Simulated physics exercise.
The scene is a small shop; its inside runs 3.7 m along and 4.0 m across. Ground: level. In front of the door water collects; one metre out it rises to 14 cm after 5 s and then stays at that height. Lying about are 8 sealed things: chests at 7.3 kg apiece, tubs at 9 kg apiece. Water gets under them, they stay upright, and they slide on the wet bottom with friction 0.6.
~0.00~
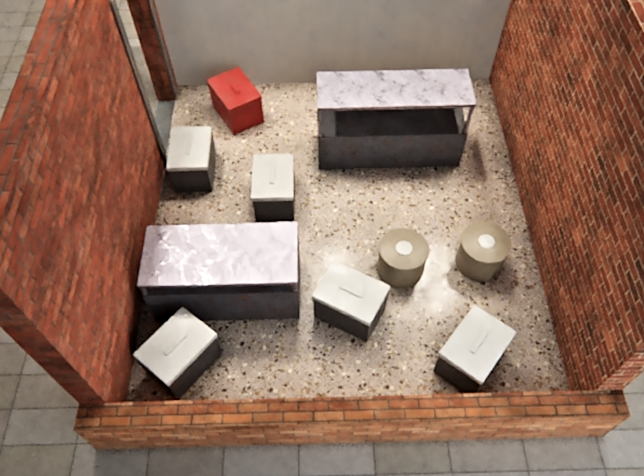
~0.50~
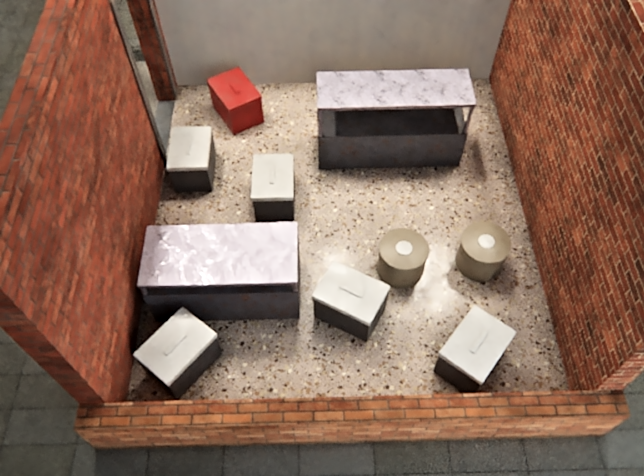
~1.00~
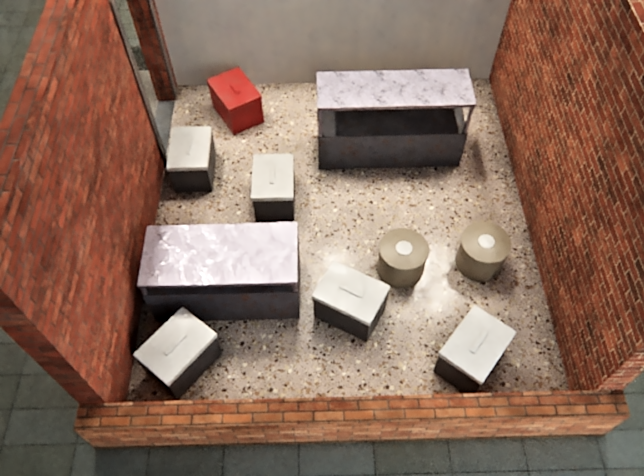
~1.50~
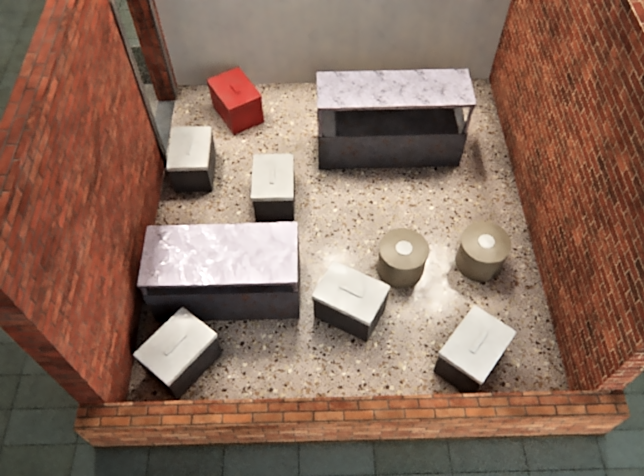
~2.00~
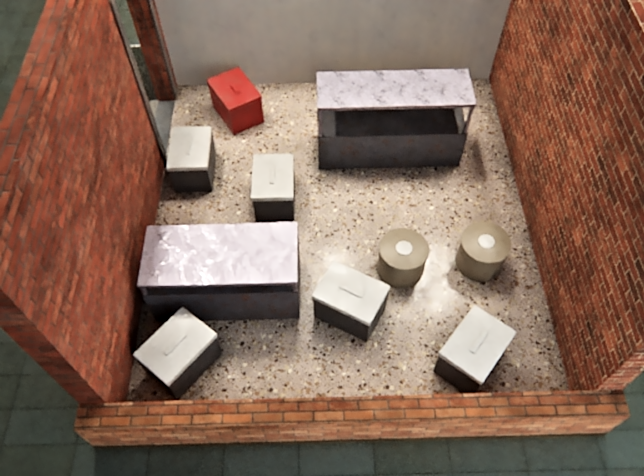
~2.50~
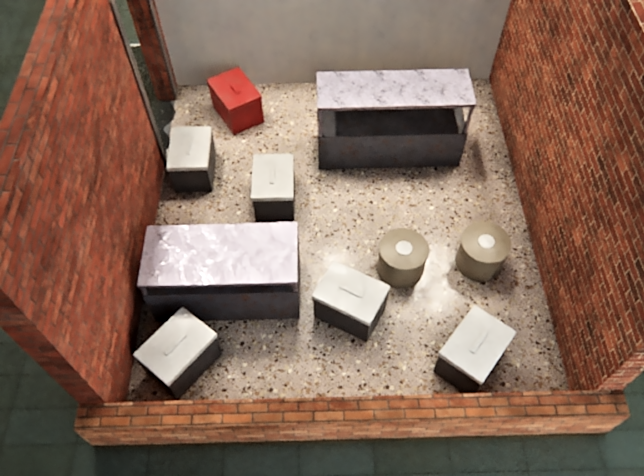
Dark, greenish water gradually covered the paving outside a small brick-walled room, while the red chest, the pale chests, the round tubs and the marble-topped counters inside all stayed still.
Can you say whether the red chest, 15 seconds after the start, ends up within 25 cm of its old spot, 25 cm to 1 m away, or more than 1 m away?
It ends up more than 1 m away.
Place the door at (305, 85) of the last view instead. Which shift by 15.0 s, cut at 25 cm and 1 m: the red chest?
Then the red chest would have gone a long way.
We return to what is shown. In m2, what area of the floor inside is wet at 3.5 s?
Roughly 0.5 m2.
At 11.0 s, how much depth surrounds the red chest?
Depth approx. 5 cm.
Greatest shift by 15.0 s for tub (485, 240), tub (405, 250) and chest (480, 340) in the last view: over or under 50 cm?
Well, in sequence it's smaller, smaller, farther.
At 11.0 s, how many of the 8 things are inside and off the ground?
I get 1.
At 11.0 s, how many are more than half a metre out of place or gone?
Answer: 1.
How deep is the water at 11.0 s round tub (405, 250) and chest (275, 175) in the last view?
First about 4 cm, second about 3 cm.
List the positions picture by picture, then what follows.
The red chest at (234, 88) rests on the ground; 0.0 m2 under water; 0 of 8 have shifted, in the first frame.
The red chest at (234, 88), on the bottom; water covers 0.0 m2; 0 of 8 have shifted, in the second frame.
The red chest at (234, 88), on the bottom; 0.0 m2 under water; 0 of 8 have shifted, in the third frame.
The red chest at (234, 88), on the bottom; 0.0 m2 under water; 0 of 8 have shifted, in the fourth frame.
The red chest at (234, 88), on the bottom; 0.0 m2 under water; 0 of 8 have shifted, in the fifth frame.
The red chest at (234, 88) rests on the ground; water covers 0.0 m2; 0 of 8 have shifted, in the sixth frame.
After 3.5 s the red chest is near (234, 88), 0.0 m from its start, aground; 0 afloat.
After 6.8 s the red chest is near (412, 81), 1.9 m from its start, afloat; 1 afloat.
After 11.0 s the red chest is near (452, 200), 2.7 m from its start, afloat; 1 afloat.
After 15.0 s the red chest is near (428, 164), 2.3 m from its start, afloat; 7 afloat.
